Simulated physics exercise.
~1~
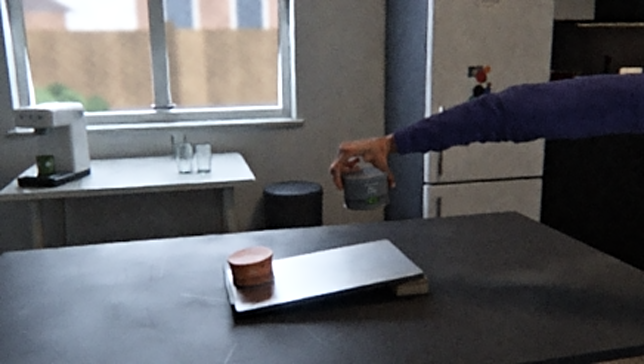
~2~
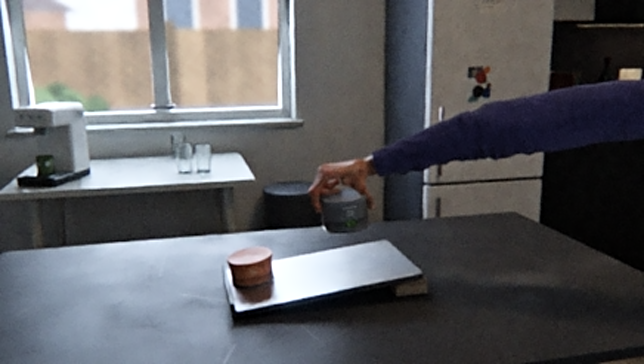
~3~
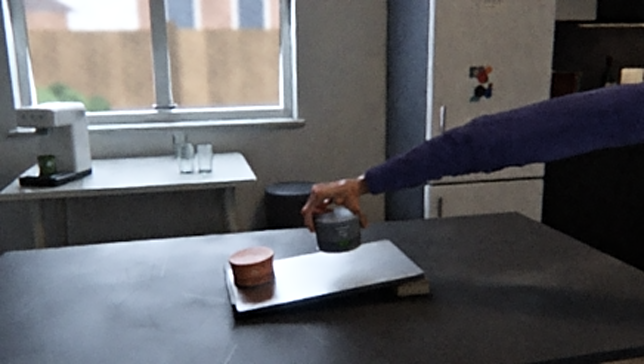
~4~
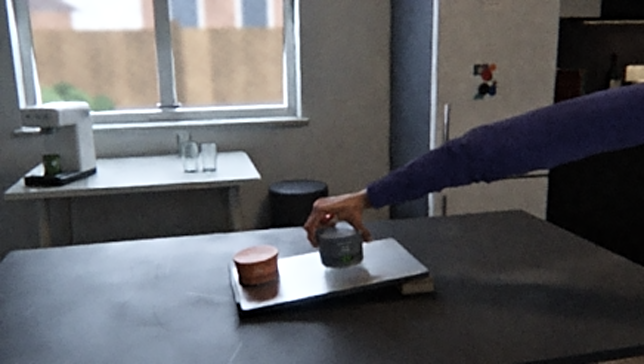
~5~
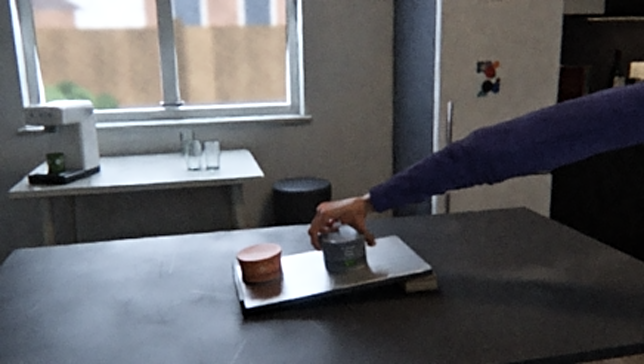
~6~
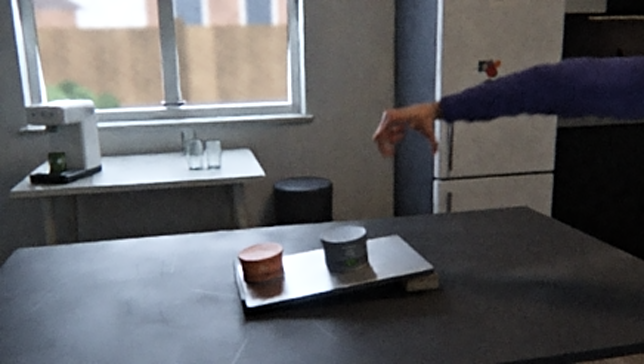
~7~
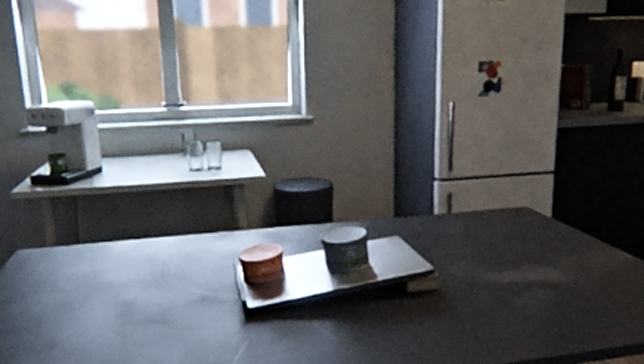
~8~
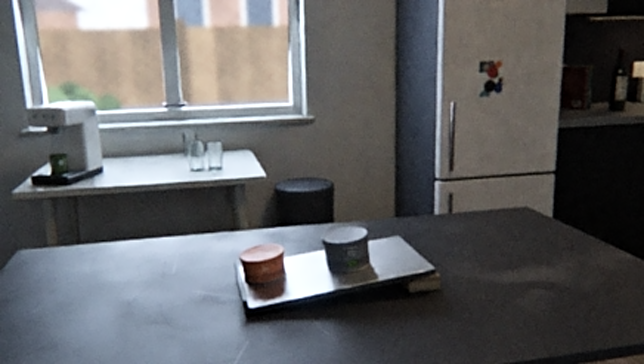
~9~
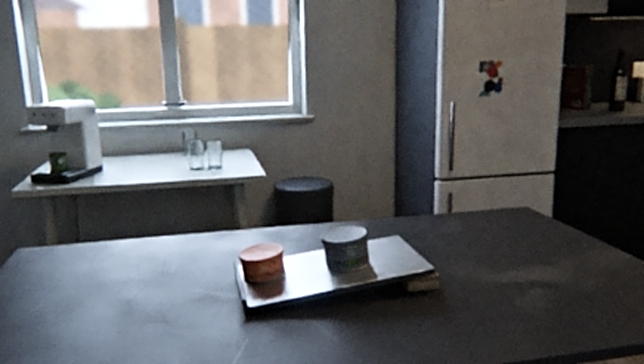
In a dim kitchen with a window and a fridge behind, a slightly tilted board lies on a dark table with an orange tub near its left end. A hand in a dark purple sleeve reaches in from the right, holding a grey tub above the board. It moves the tub a little to the left and lowers it onto the board, to the right of the orange one. The fingers let go, and the arm draws back to the right and out of view. The grey tub stays where it was set, and both tubs rest still on the sloping board.
